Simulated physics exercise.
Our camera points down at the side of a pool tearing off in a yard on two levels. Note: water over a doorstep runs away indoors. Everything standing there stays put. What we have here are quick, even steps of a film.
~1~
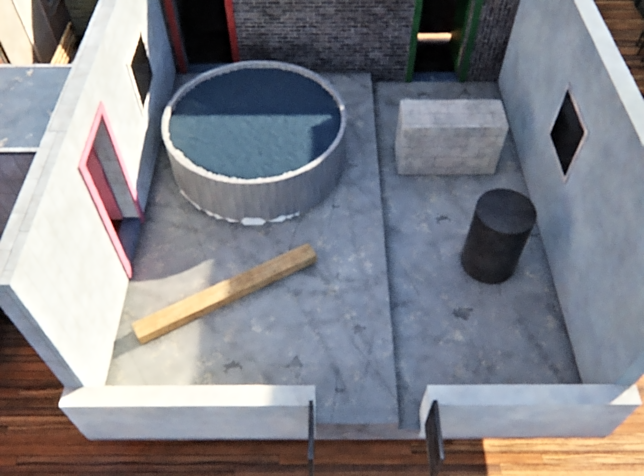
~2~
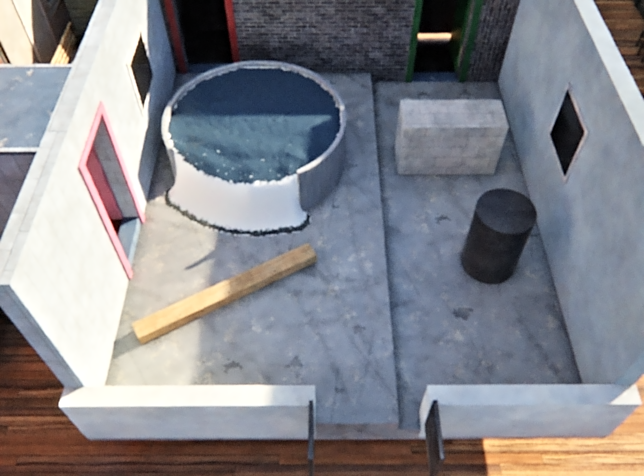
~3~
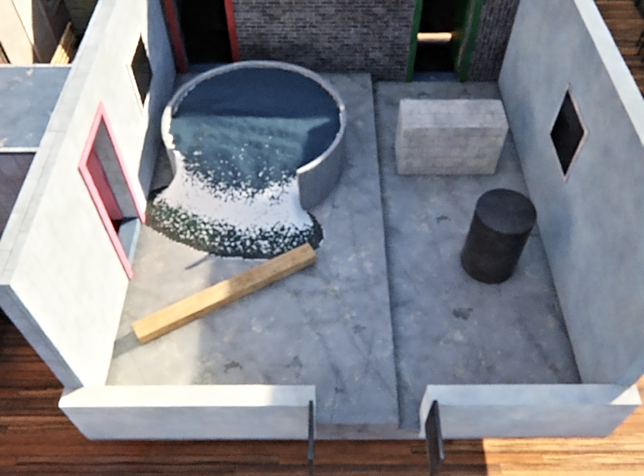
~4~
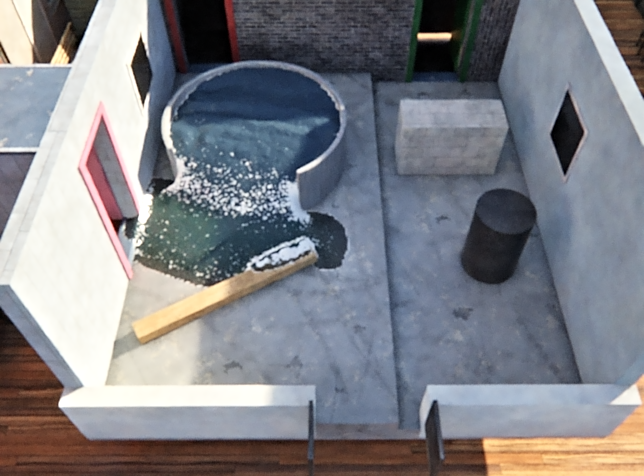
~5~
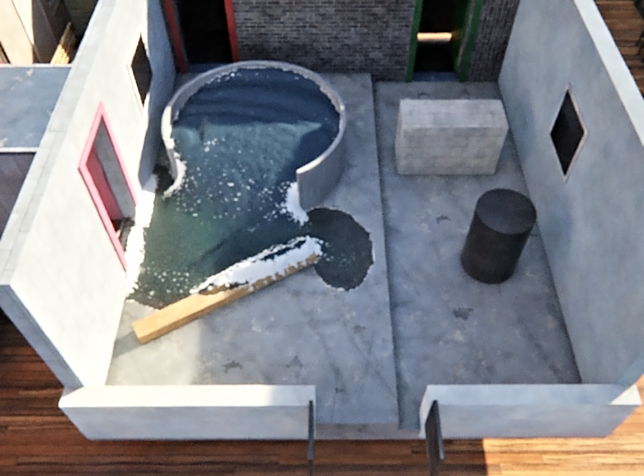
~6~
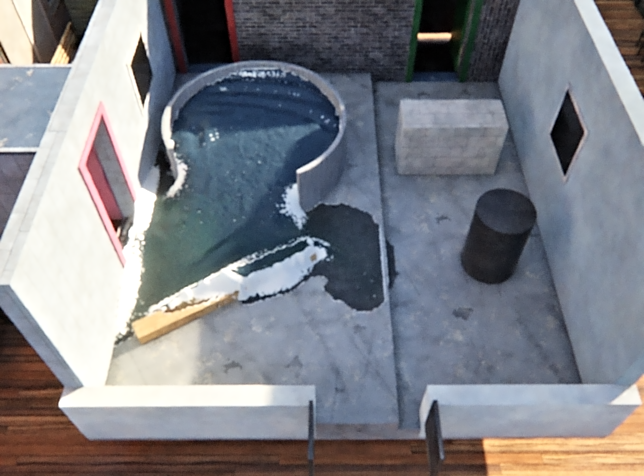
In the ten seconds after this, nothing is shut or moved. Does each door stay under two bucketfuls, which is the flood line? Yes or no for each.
Green door - no, it floods; red door - no, it floods; pink door - no, it floods.
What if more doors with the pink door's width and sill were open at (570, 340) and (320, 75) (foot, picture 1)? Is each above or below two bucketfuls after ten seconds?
Exceeds it; stays within it.
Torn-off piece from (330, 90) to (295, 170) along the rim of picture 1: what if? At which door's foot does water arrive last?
That is the pink one.
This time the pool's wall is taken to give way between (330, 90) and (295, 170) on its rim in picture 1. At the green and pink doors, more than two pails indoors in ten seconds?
As I see it, the green door tops the mark and the pink door stays short of it.
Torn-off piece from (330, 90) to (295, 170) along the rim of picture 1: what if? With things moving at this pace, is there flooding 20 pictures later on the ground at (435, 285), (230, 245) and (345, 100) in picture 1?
In turn: Swamped, untouched, untouched.
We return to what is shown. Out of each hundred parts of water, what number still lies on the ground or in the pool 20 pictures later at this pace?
About 92 per cent.
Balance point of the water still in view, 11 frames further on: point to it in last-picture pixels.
At about (235, 239).
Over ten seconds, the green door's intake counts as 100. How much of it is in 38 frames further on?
Near 0 %, I'd say.
A moment on, water covers 40 % of the floor; the green door not reached, the red door not reached, the pink door over two buckets in.
Next, water covers 55 % of the floor; the green door not reached, the red door not reached, the pink door far over two buckets in.
Then, water covers 65 % of the floor; the green door not reached, the red door under two buckets in, the pink door far over two buckets in.
Later, water covers 85 % of the floor; the green door not reached, the red door over two buckets in, the pink door far over two buckets in.
In the end, water covers 90 % of the floor; the green door over two buckets in, the red door far over two buckets in, the pink door far over two buckets in.
